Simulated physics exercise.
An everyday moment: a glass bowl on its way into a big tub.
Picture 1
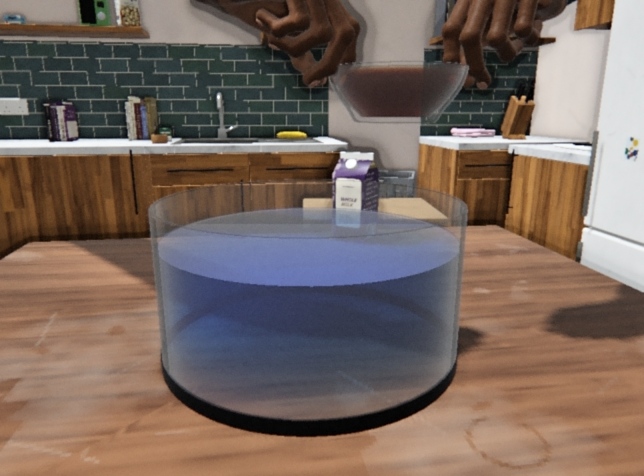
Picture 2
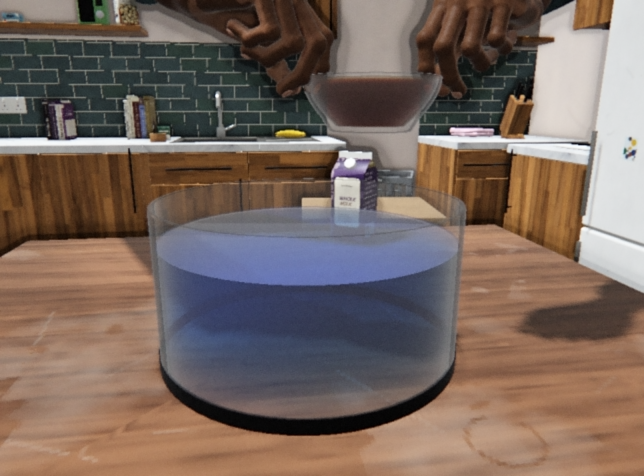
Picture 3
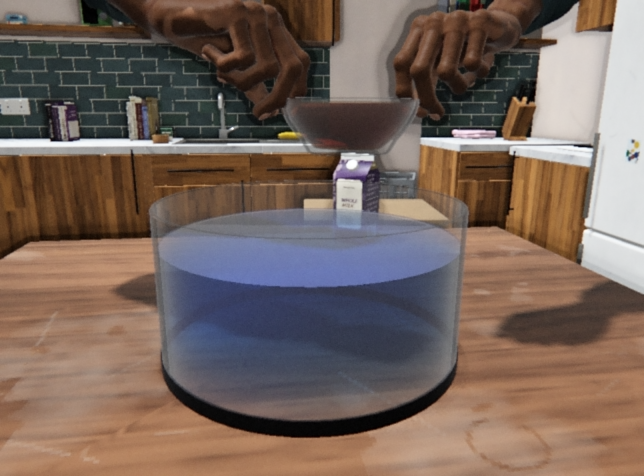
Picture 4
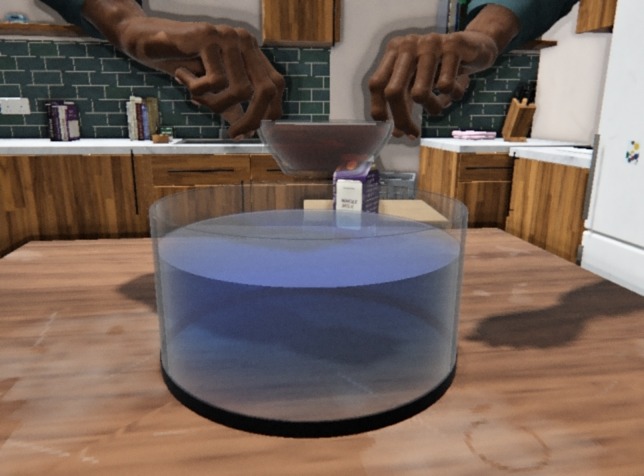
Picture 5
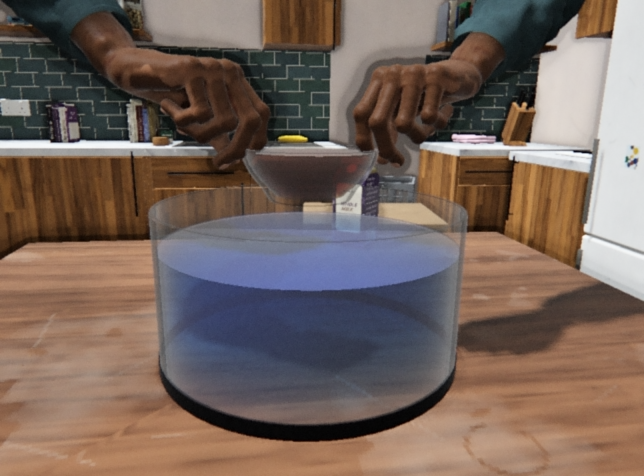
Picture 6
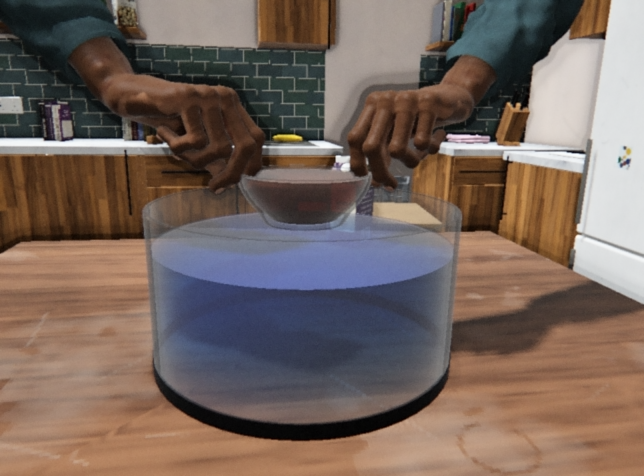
Two hands lowering a glass bowl nearly full of dark liquid over a big clear tub of blue water in a kitchen.
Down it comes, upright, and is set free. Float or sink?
The bowl fills and founders.
Next, the bowl dips into the dyed water.
After that, dyed water pours in over its rim.
Finally, the bowl lies on the bottom.
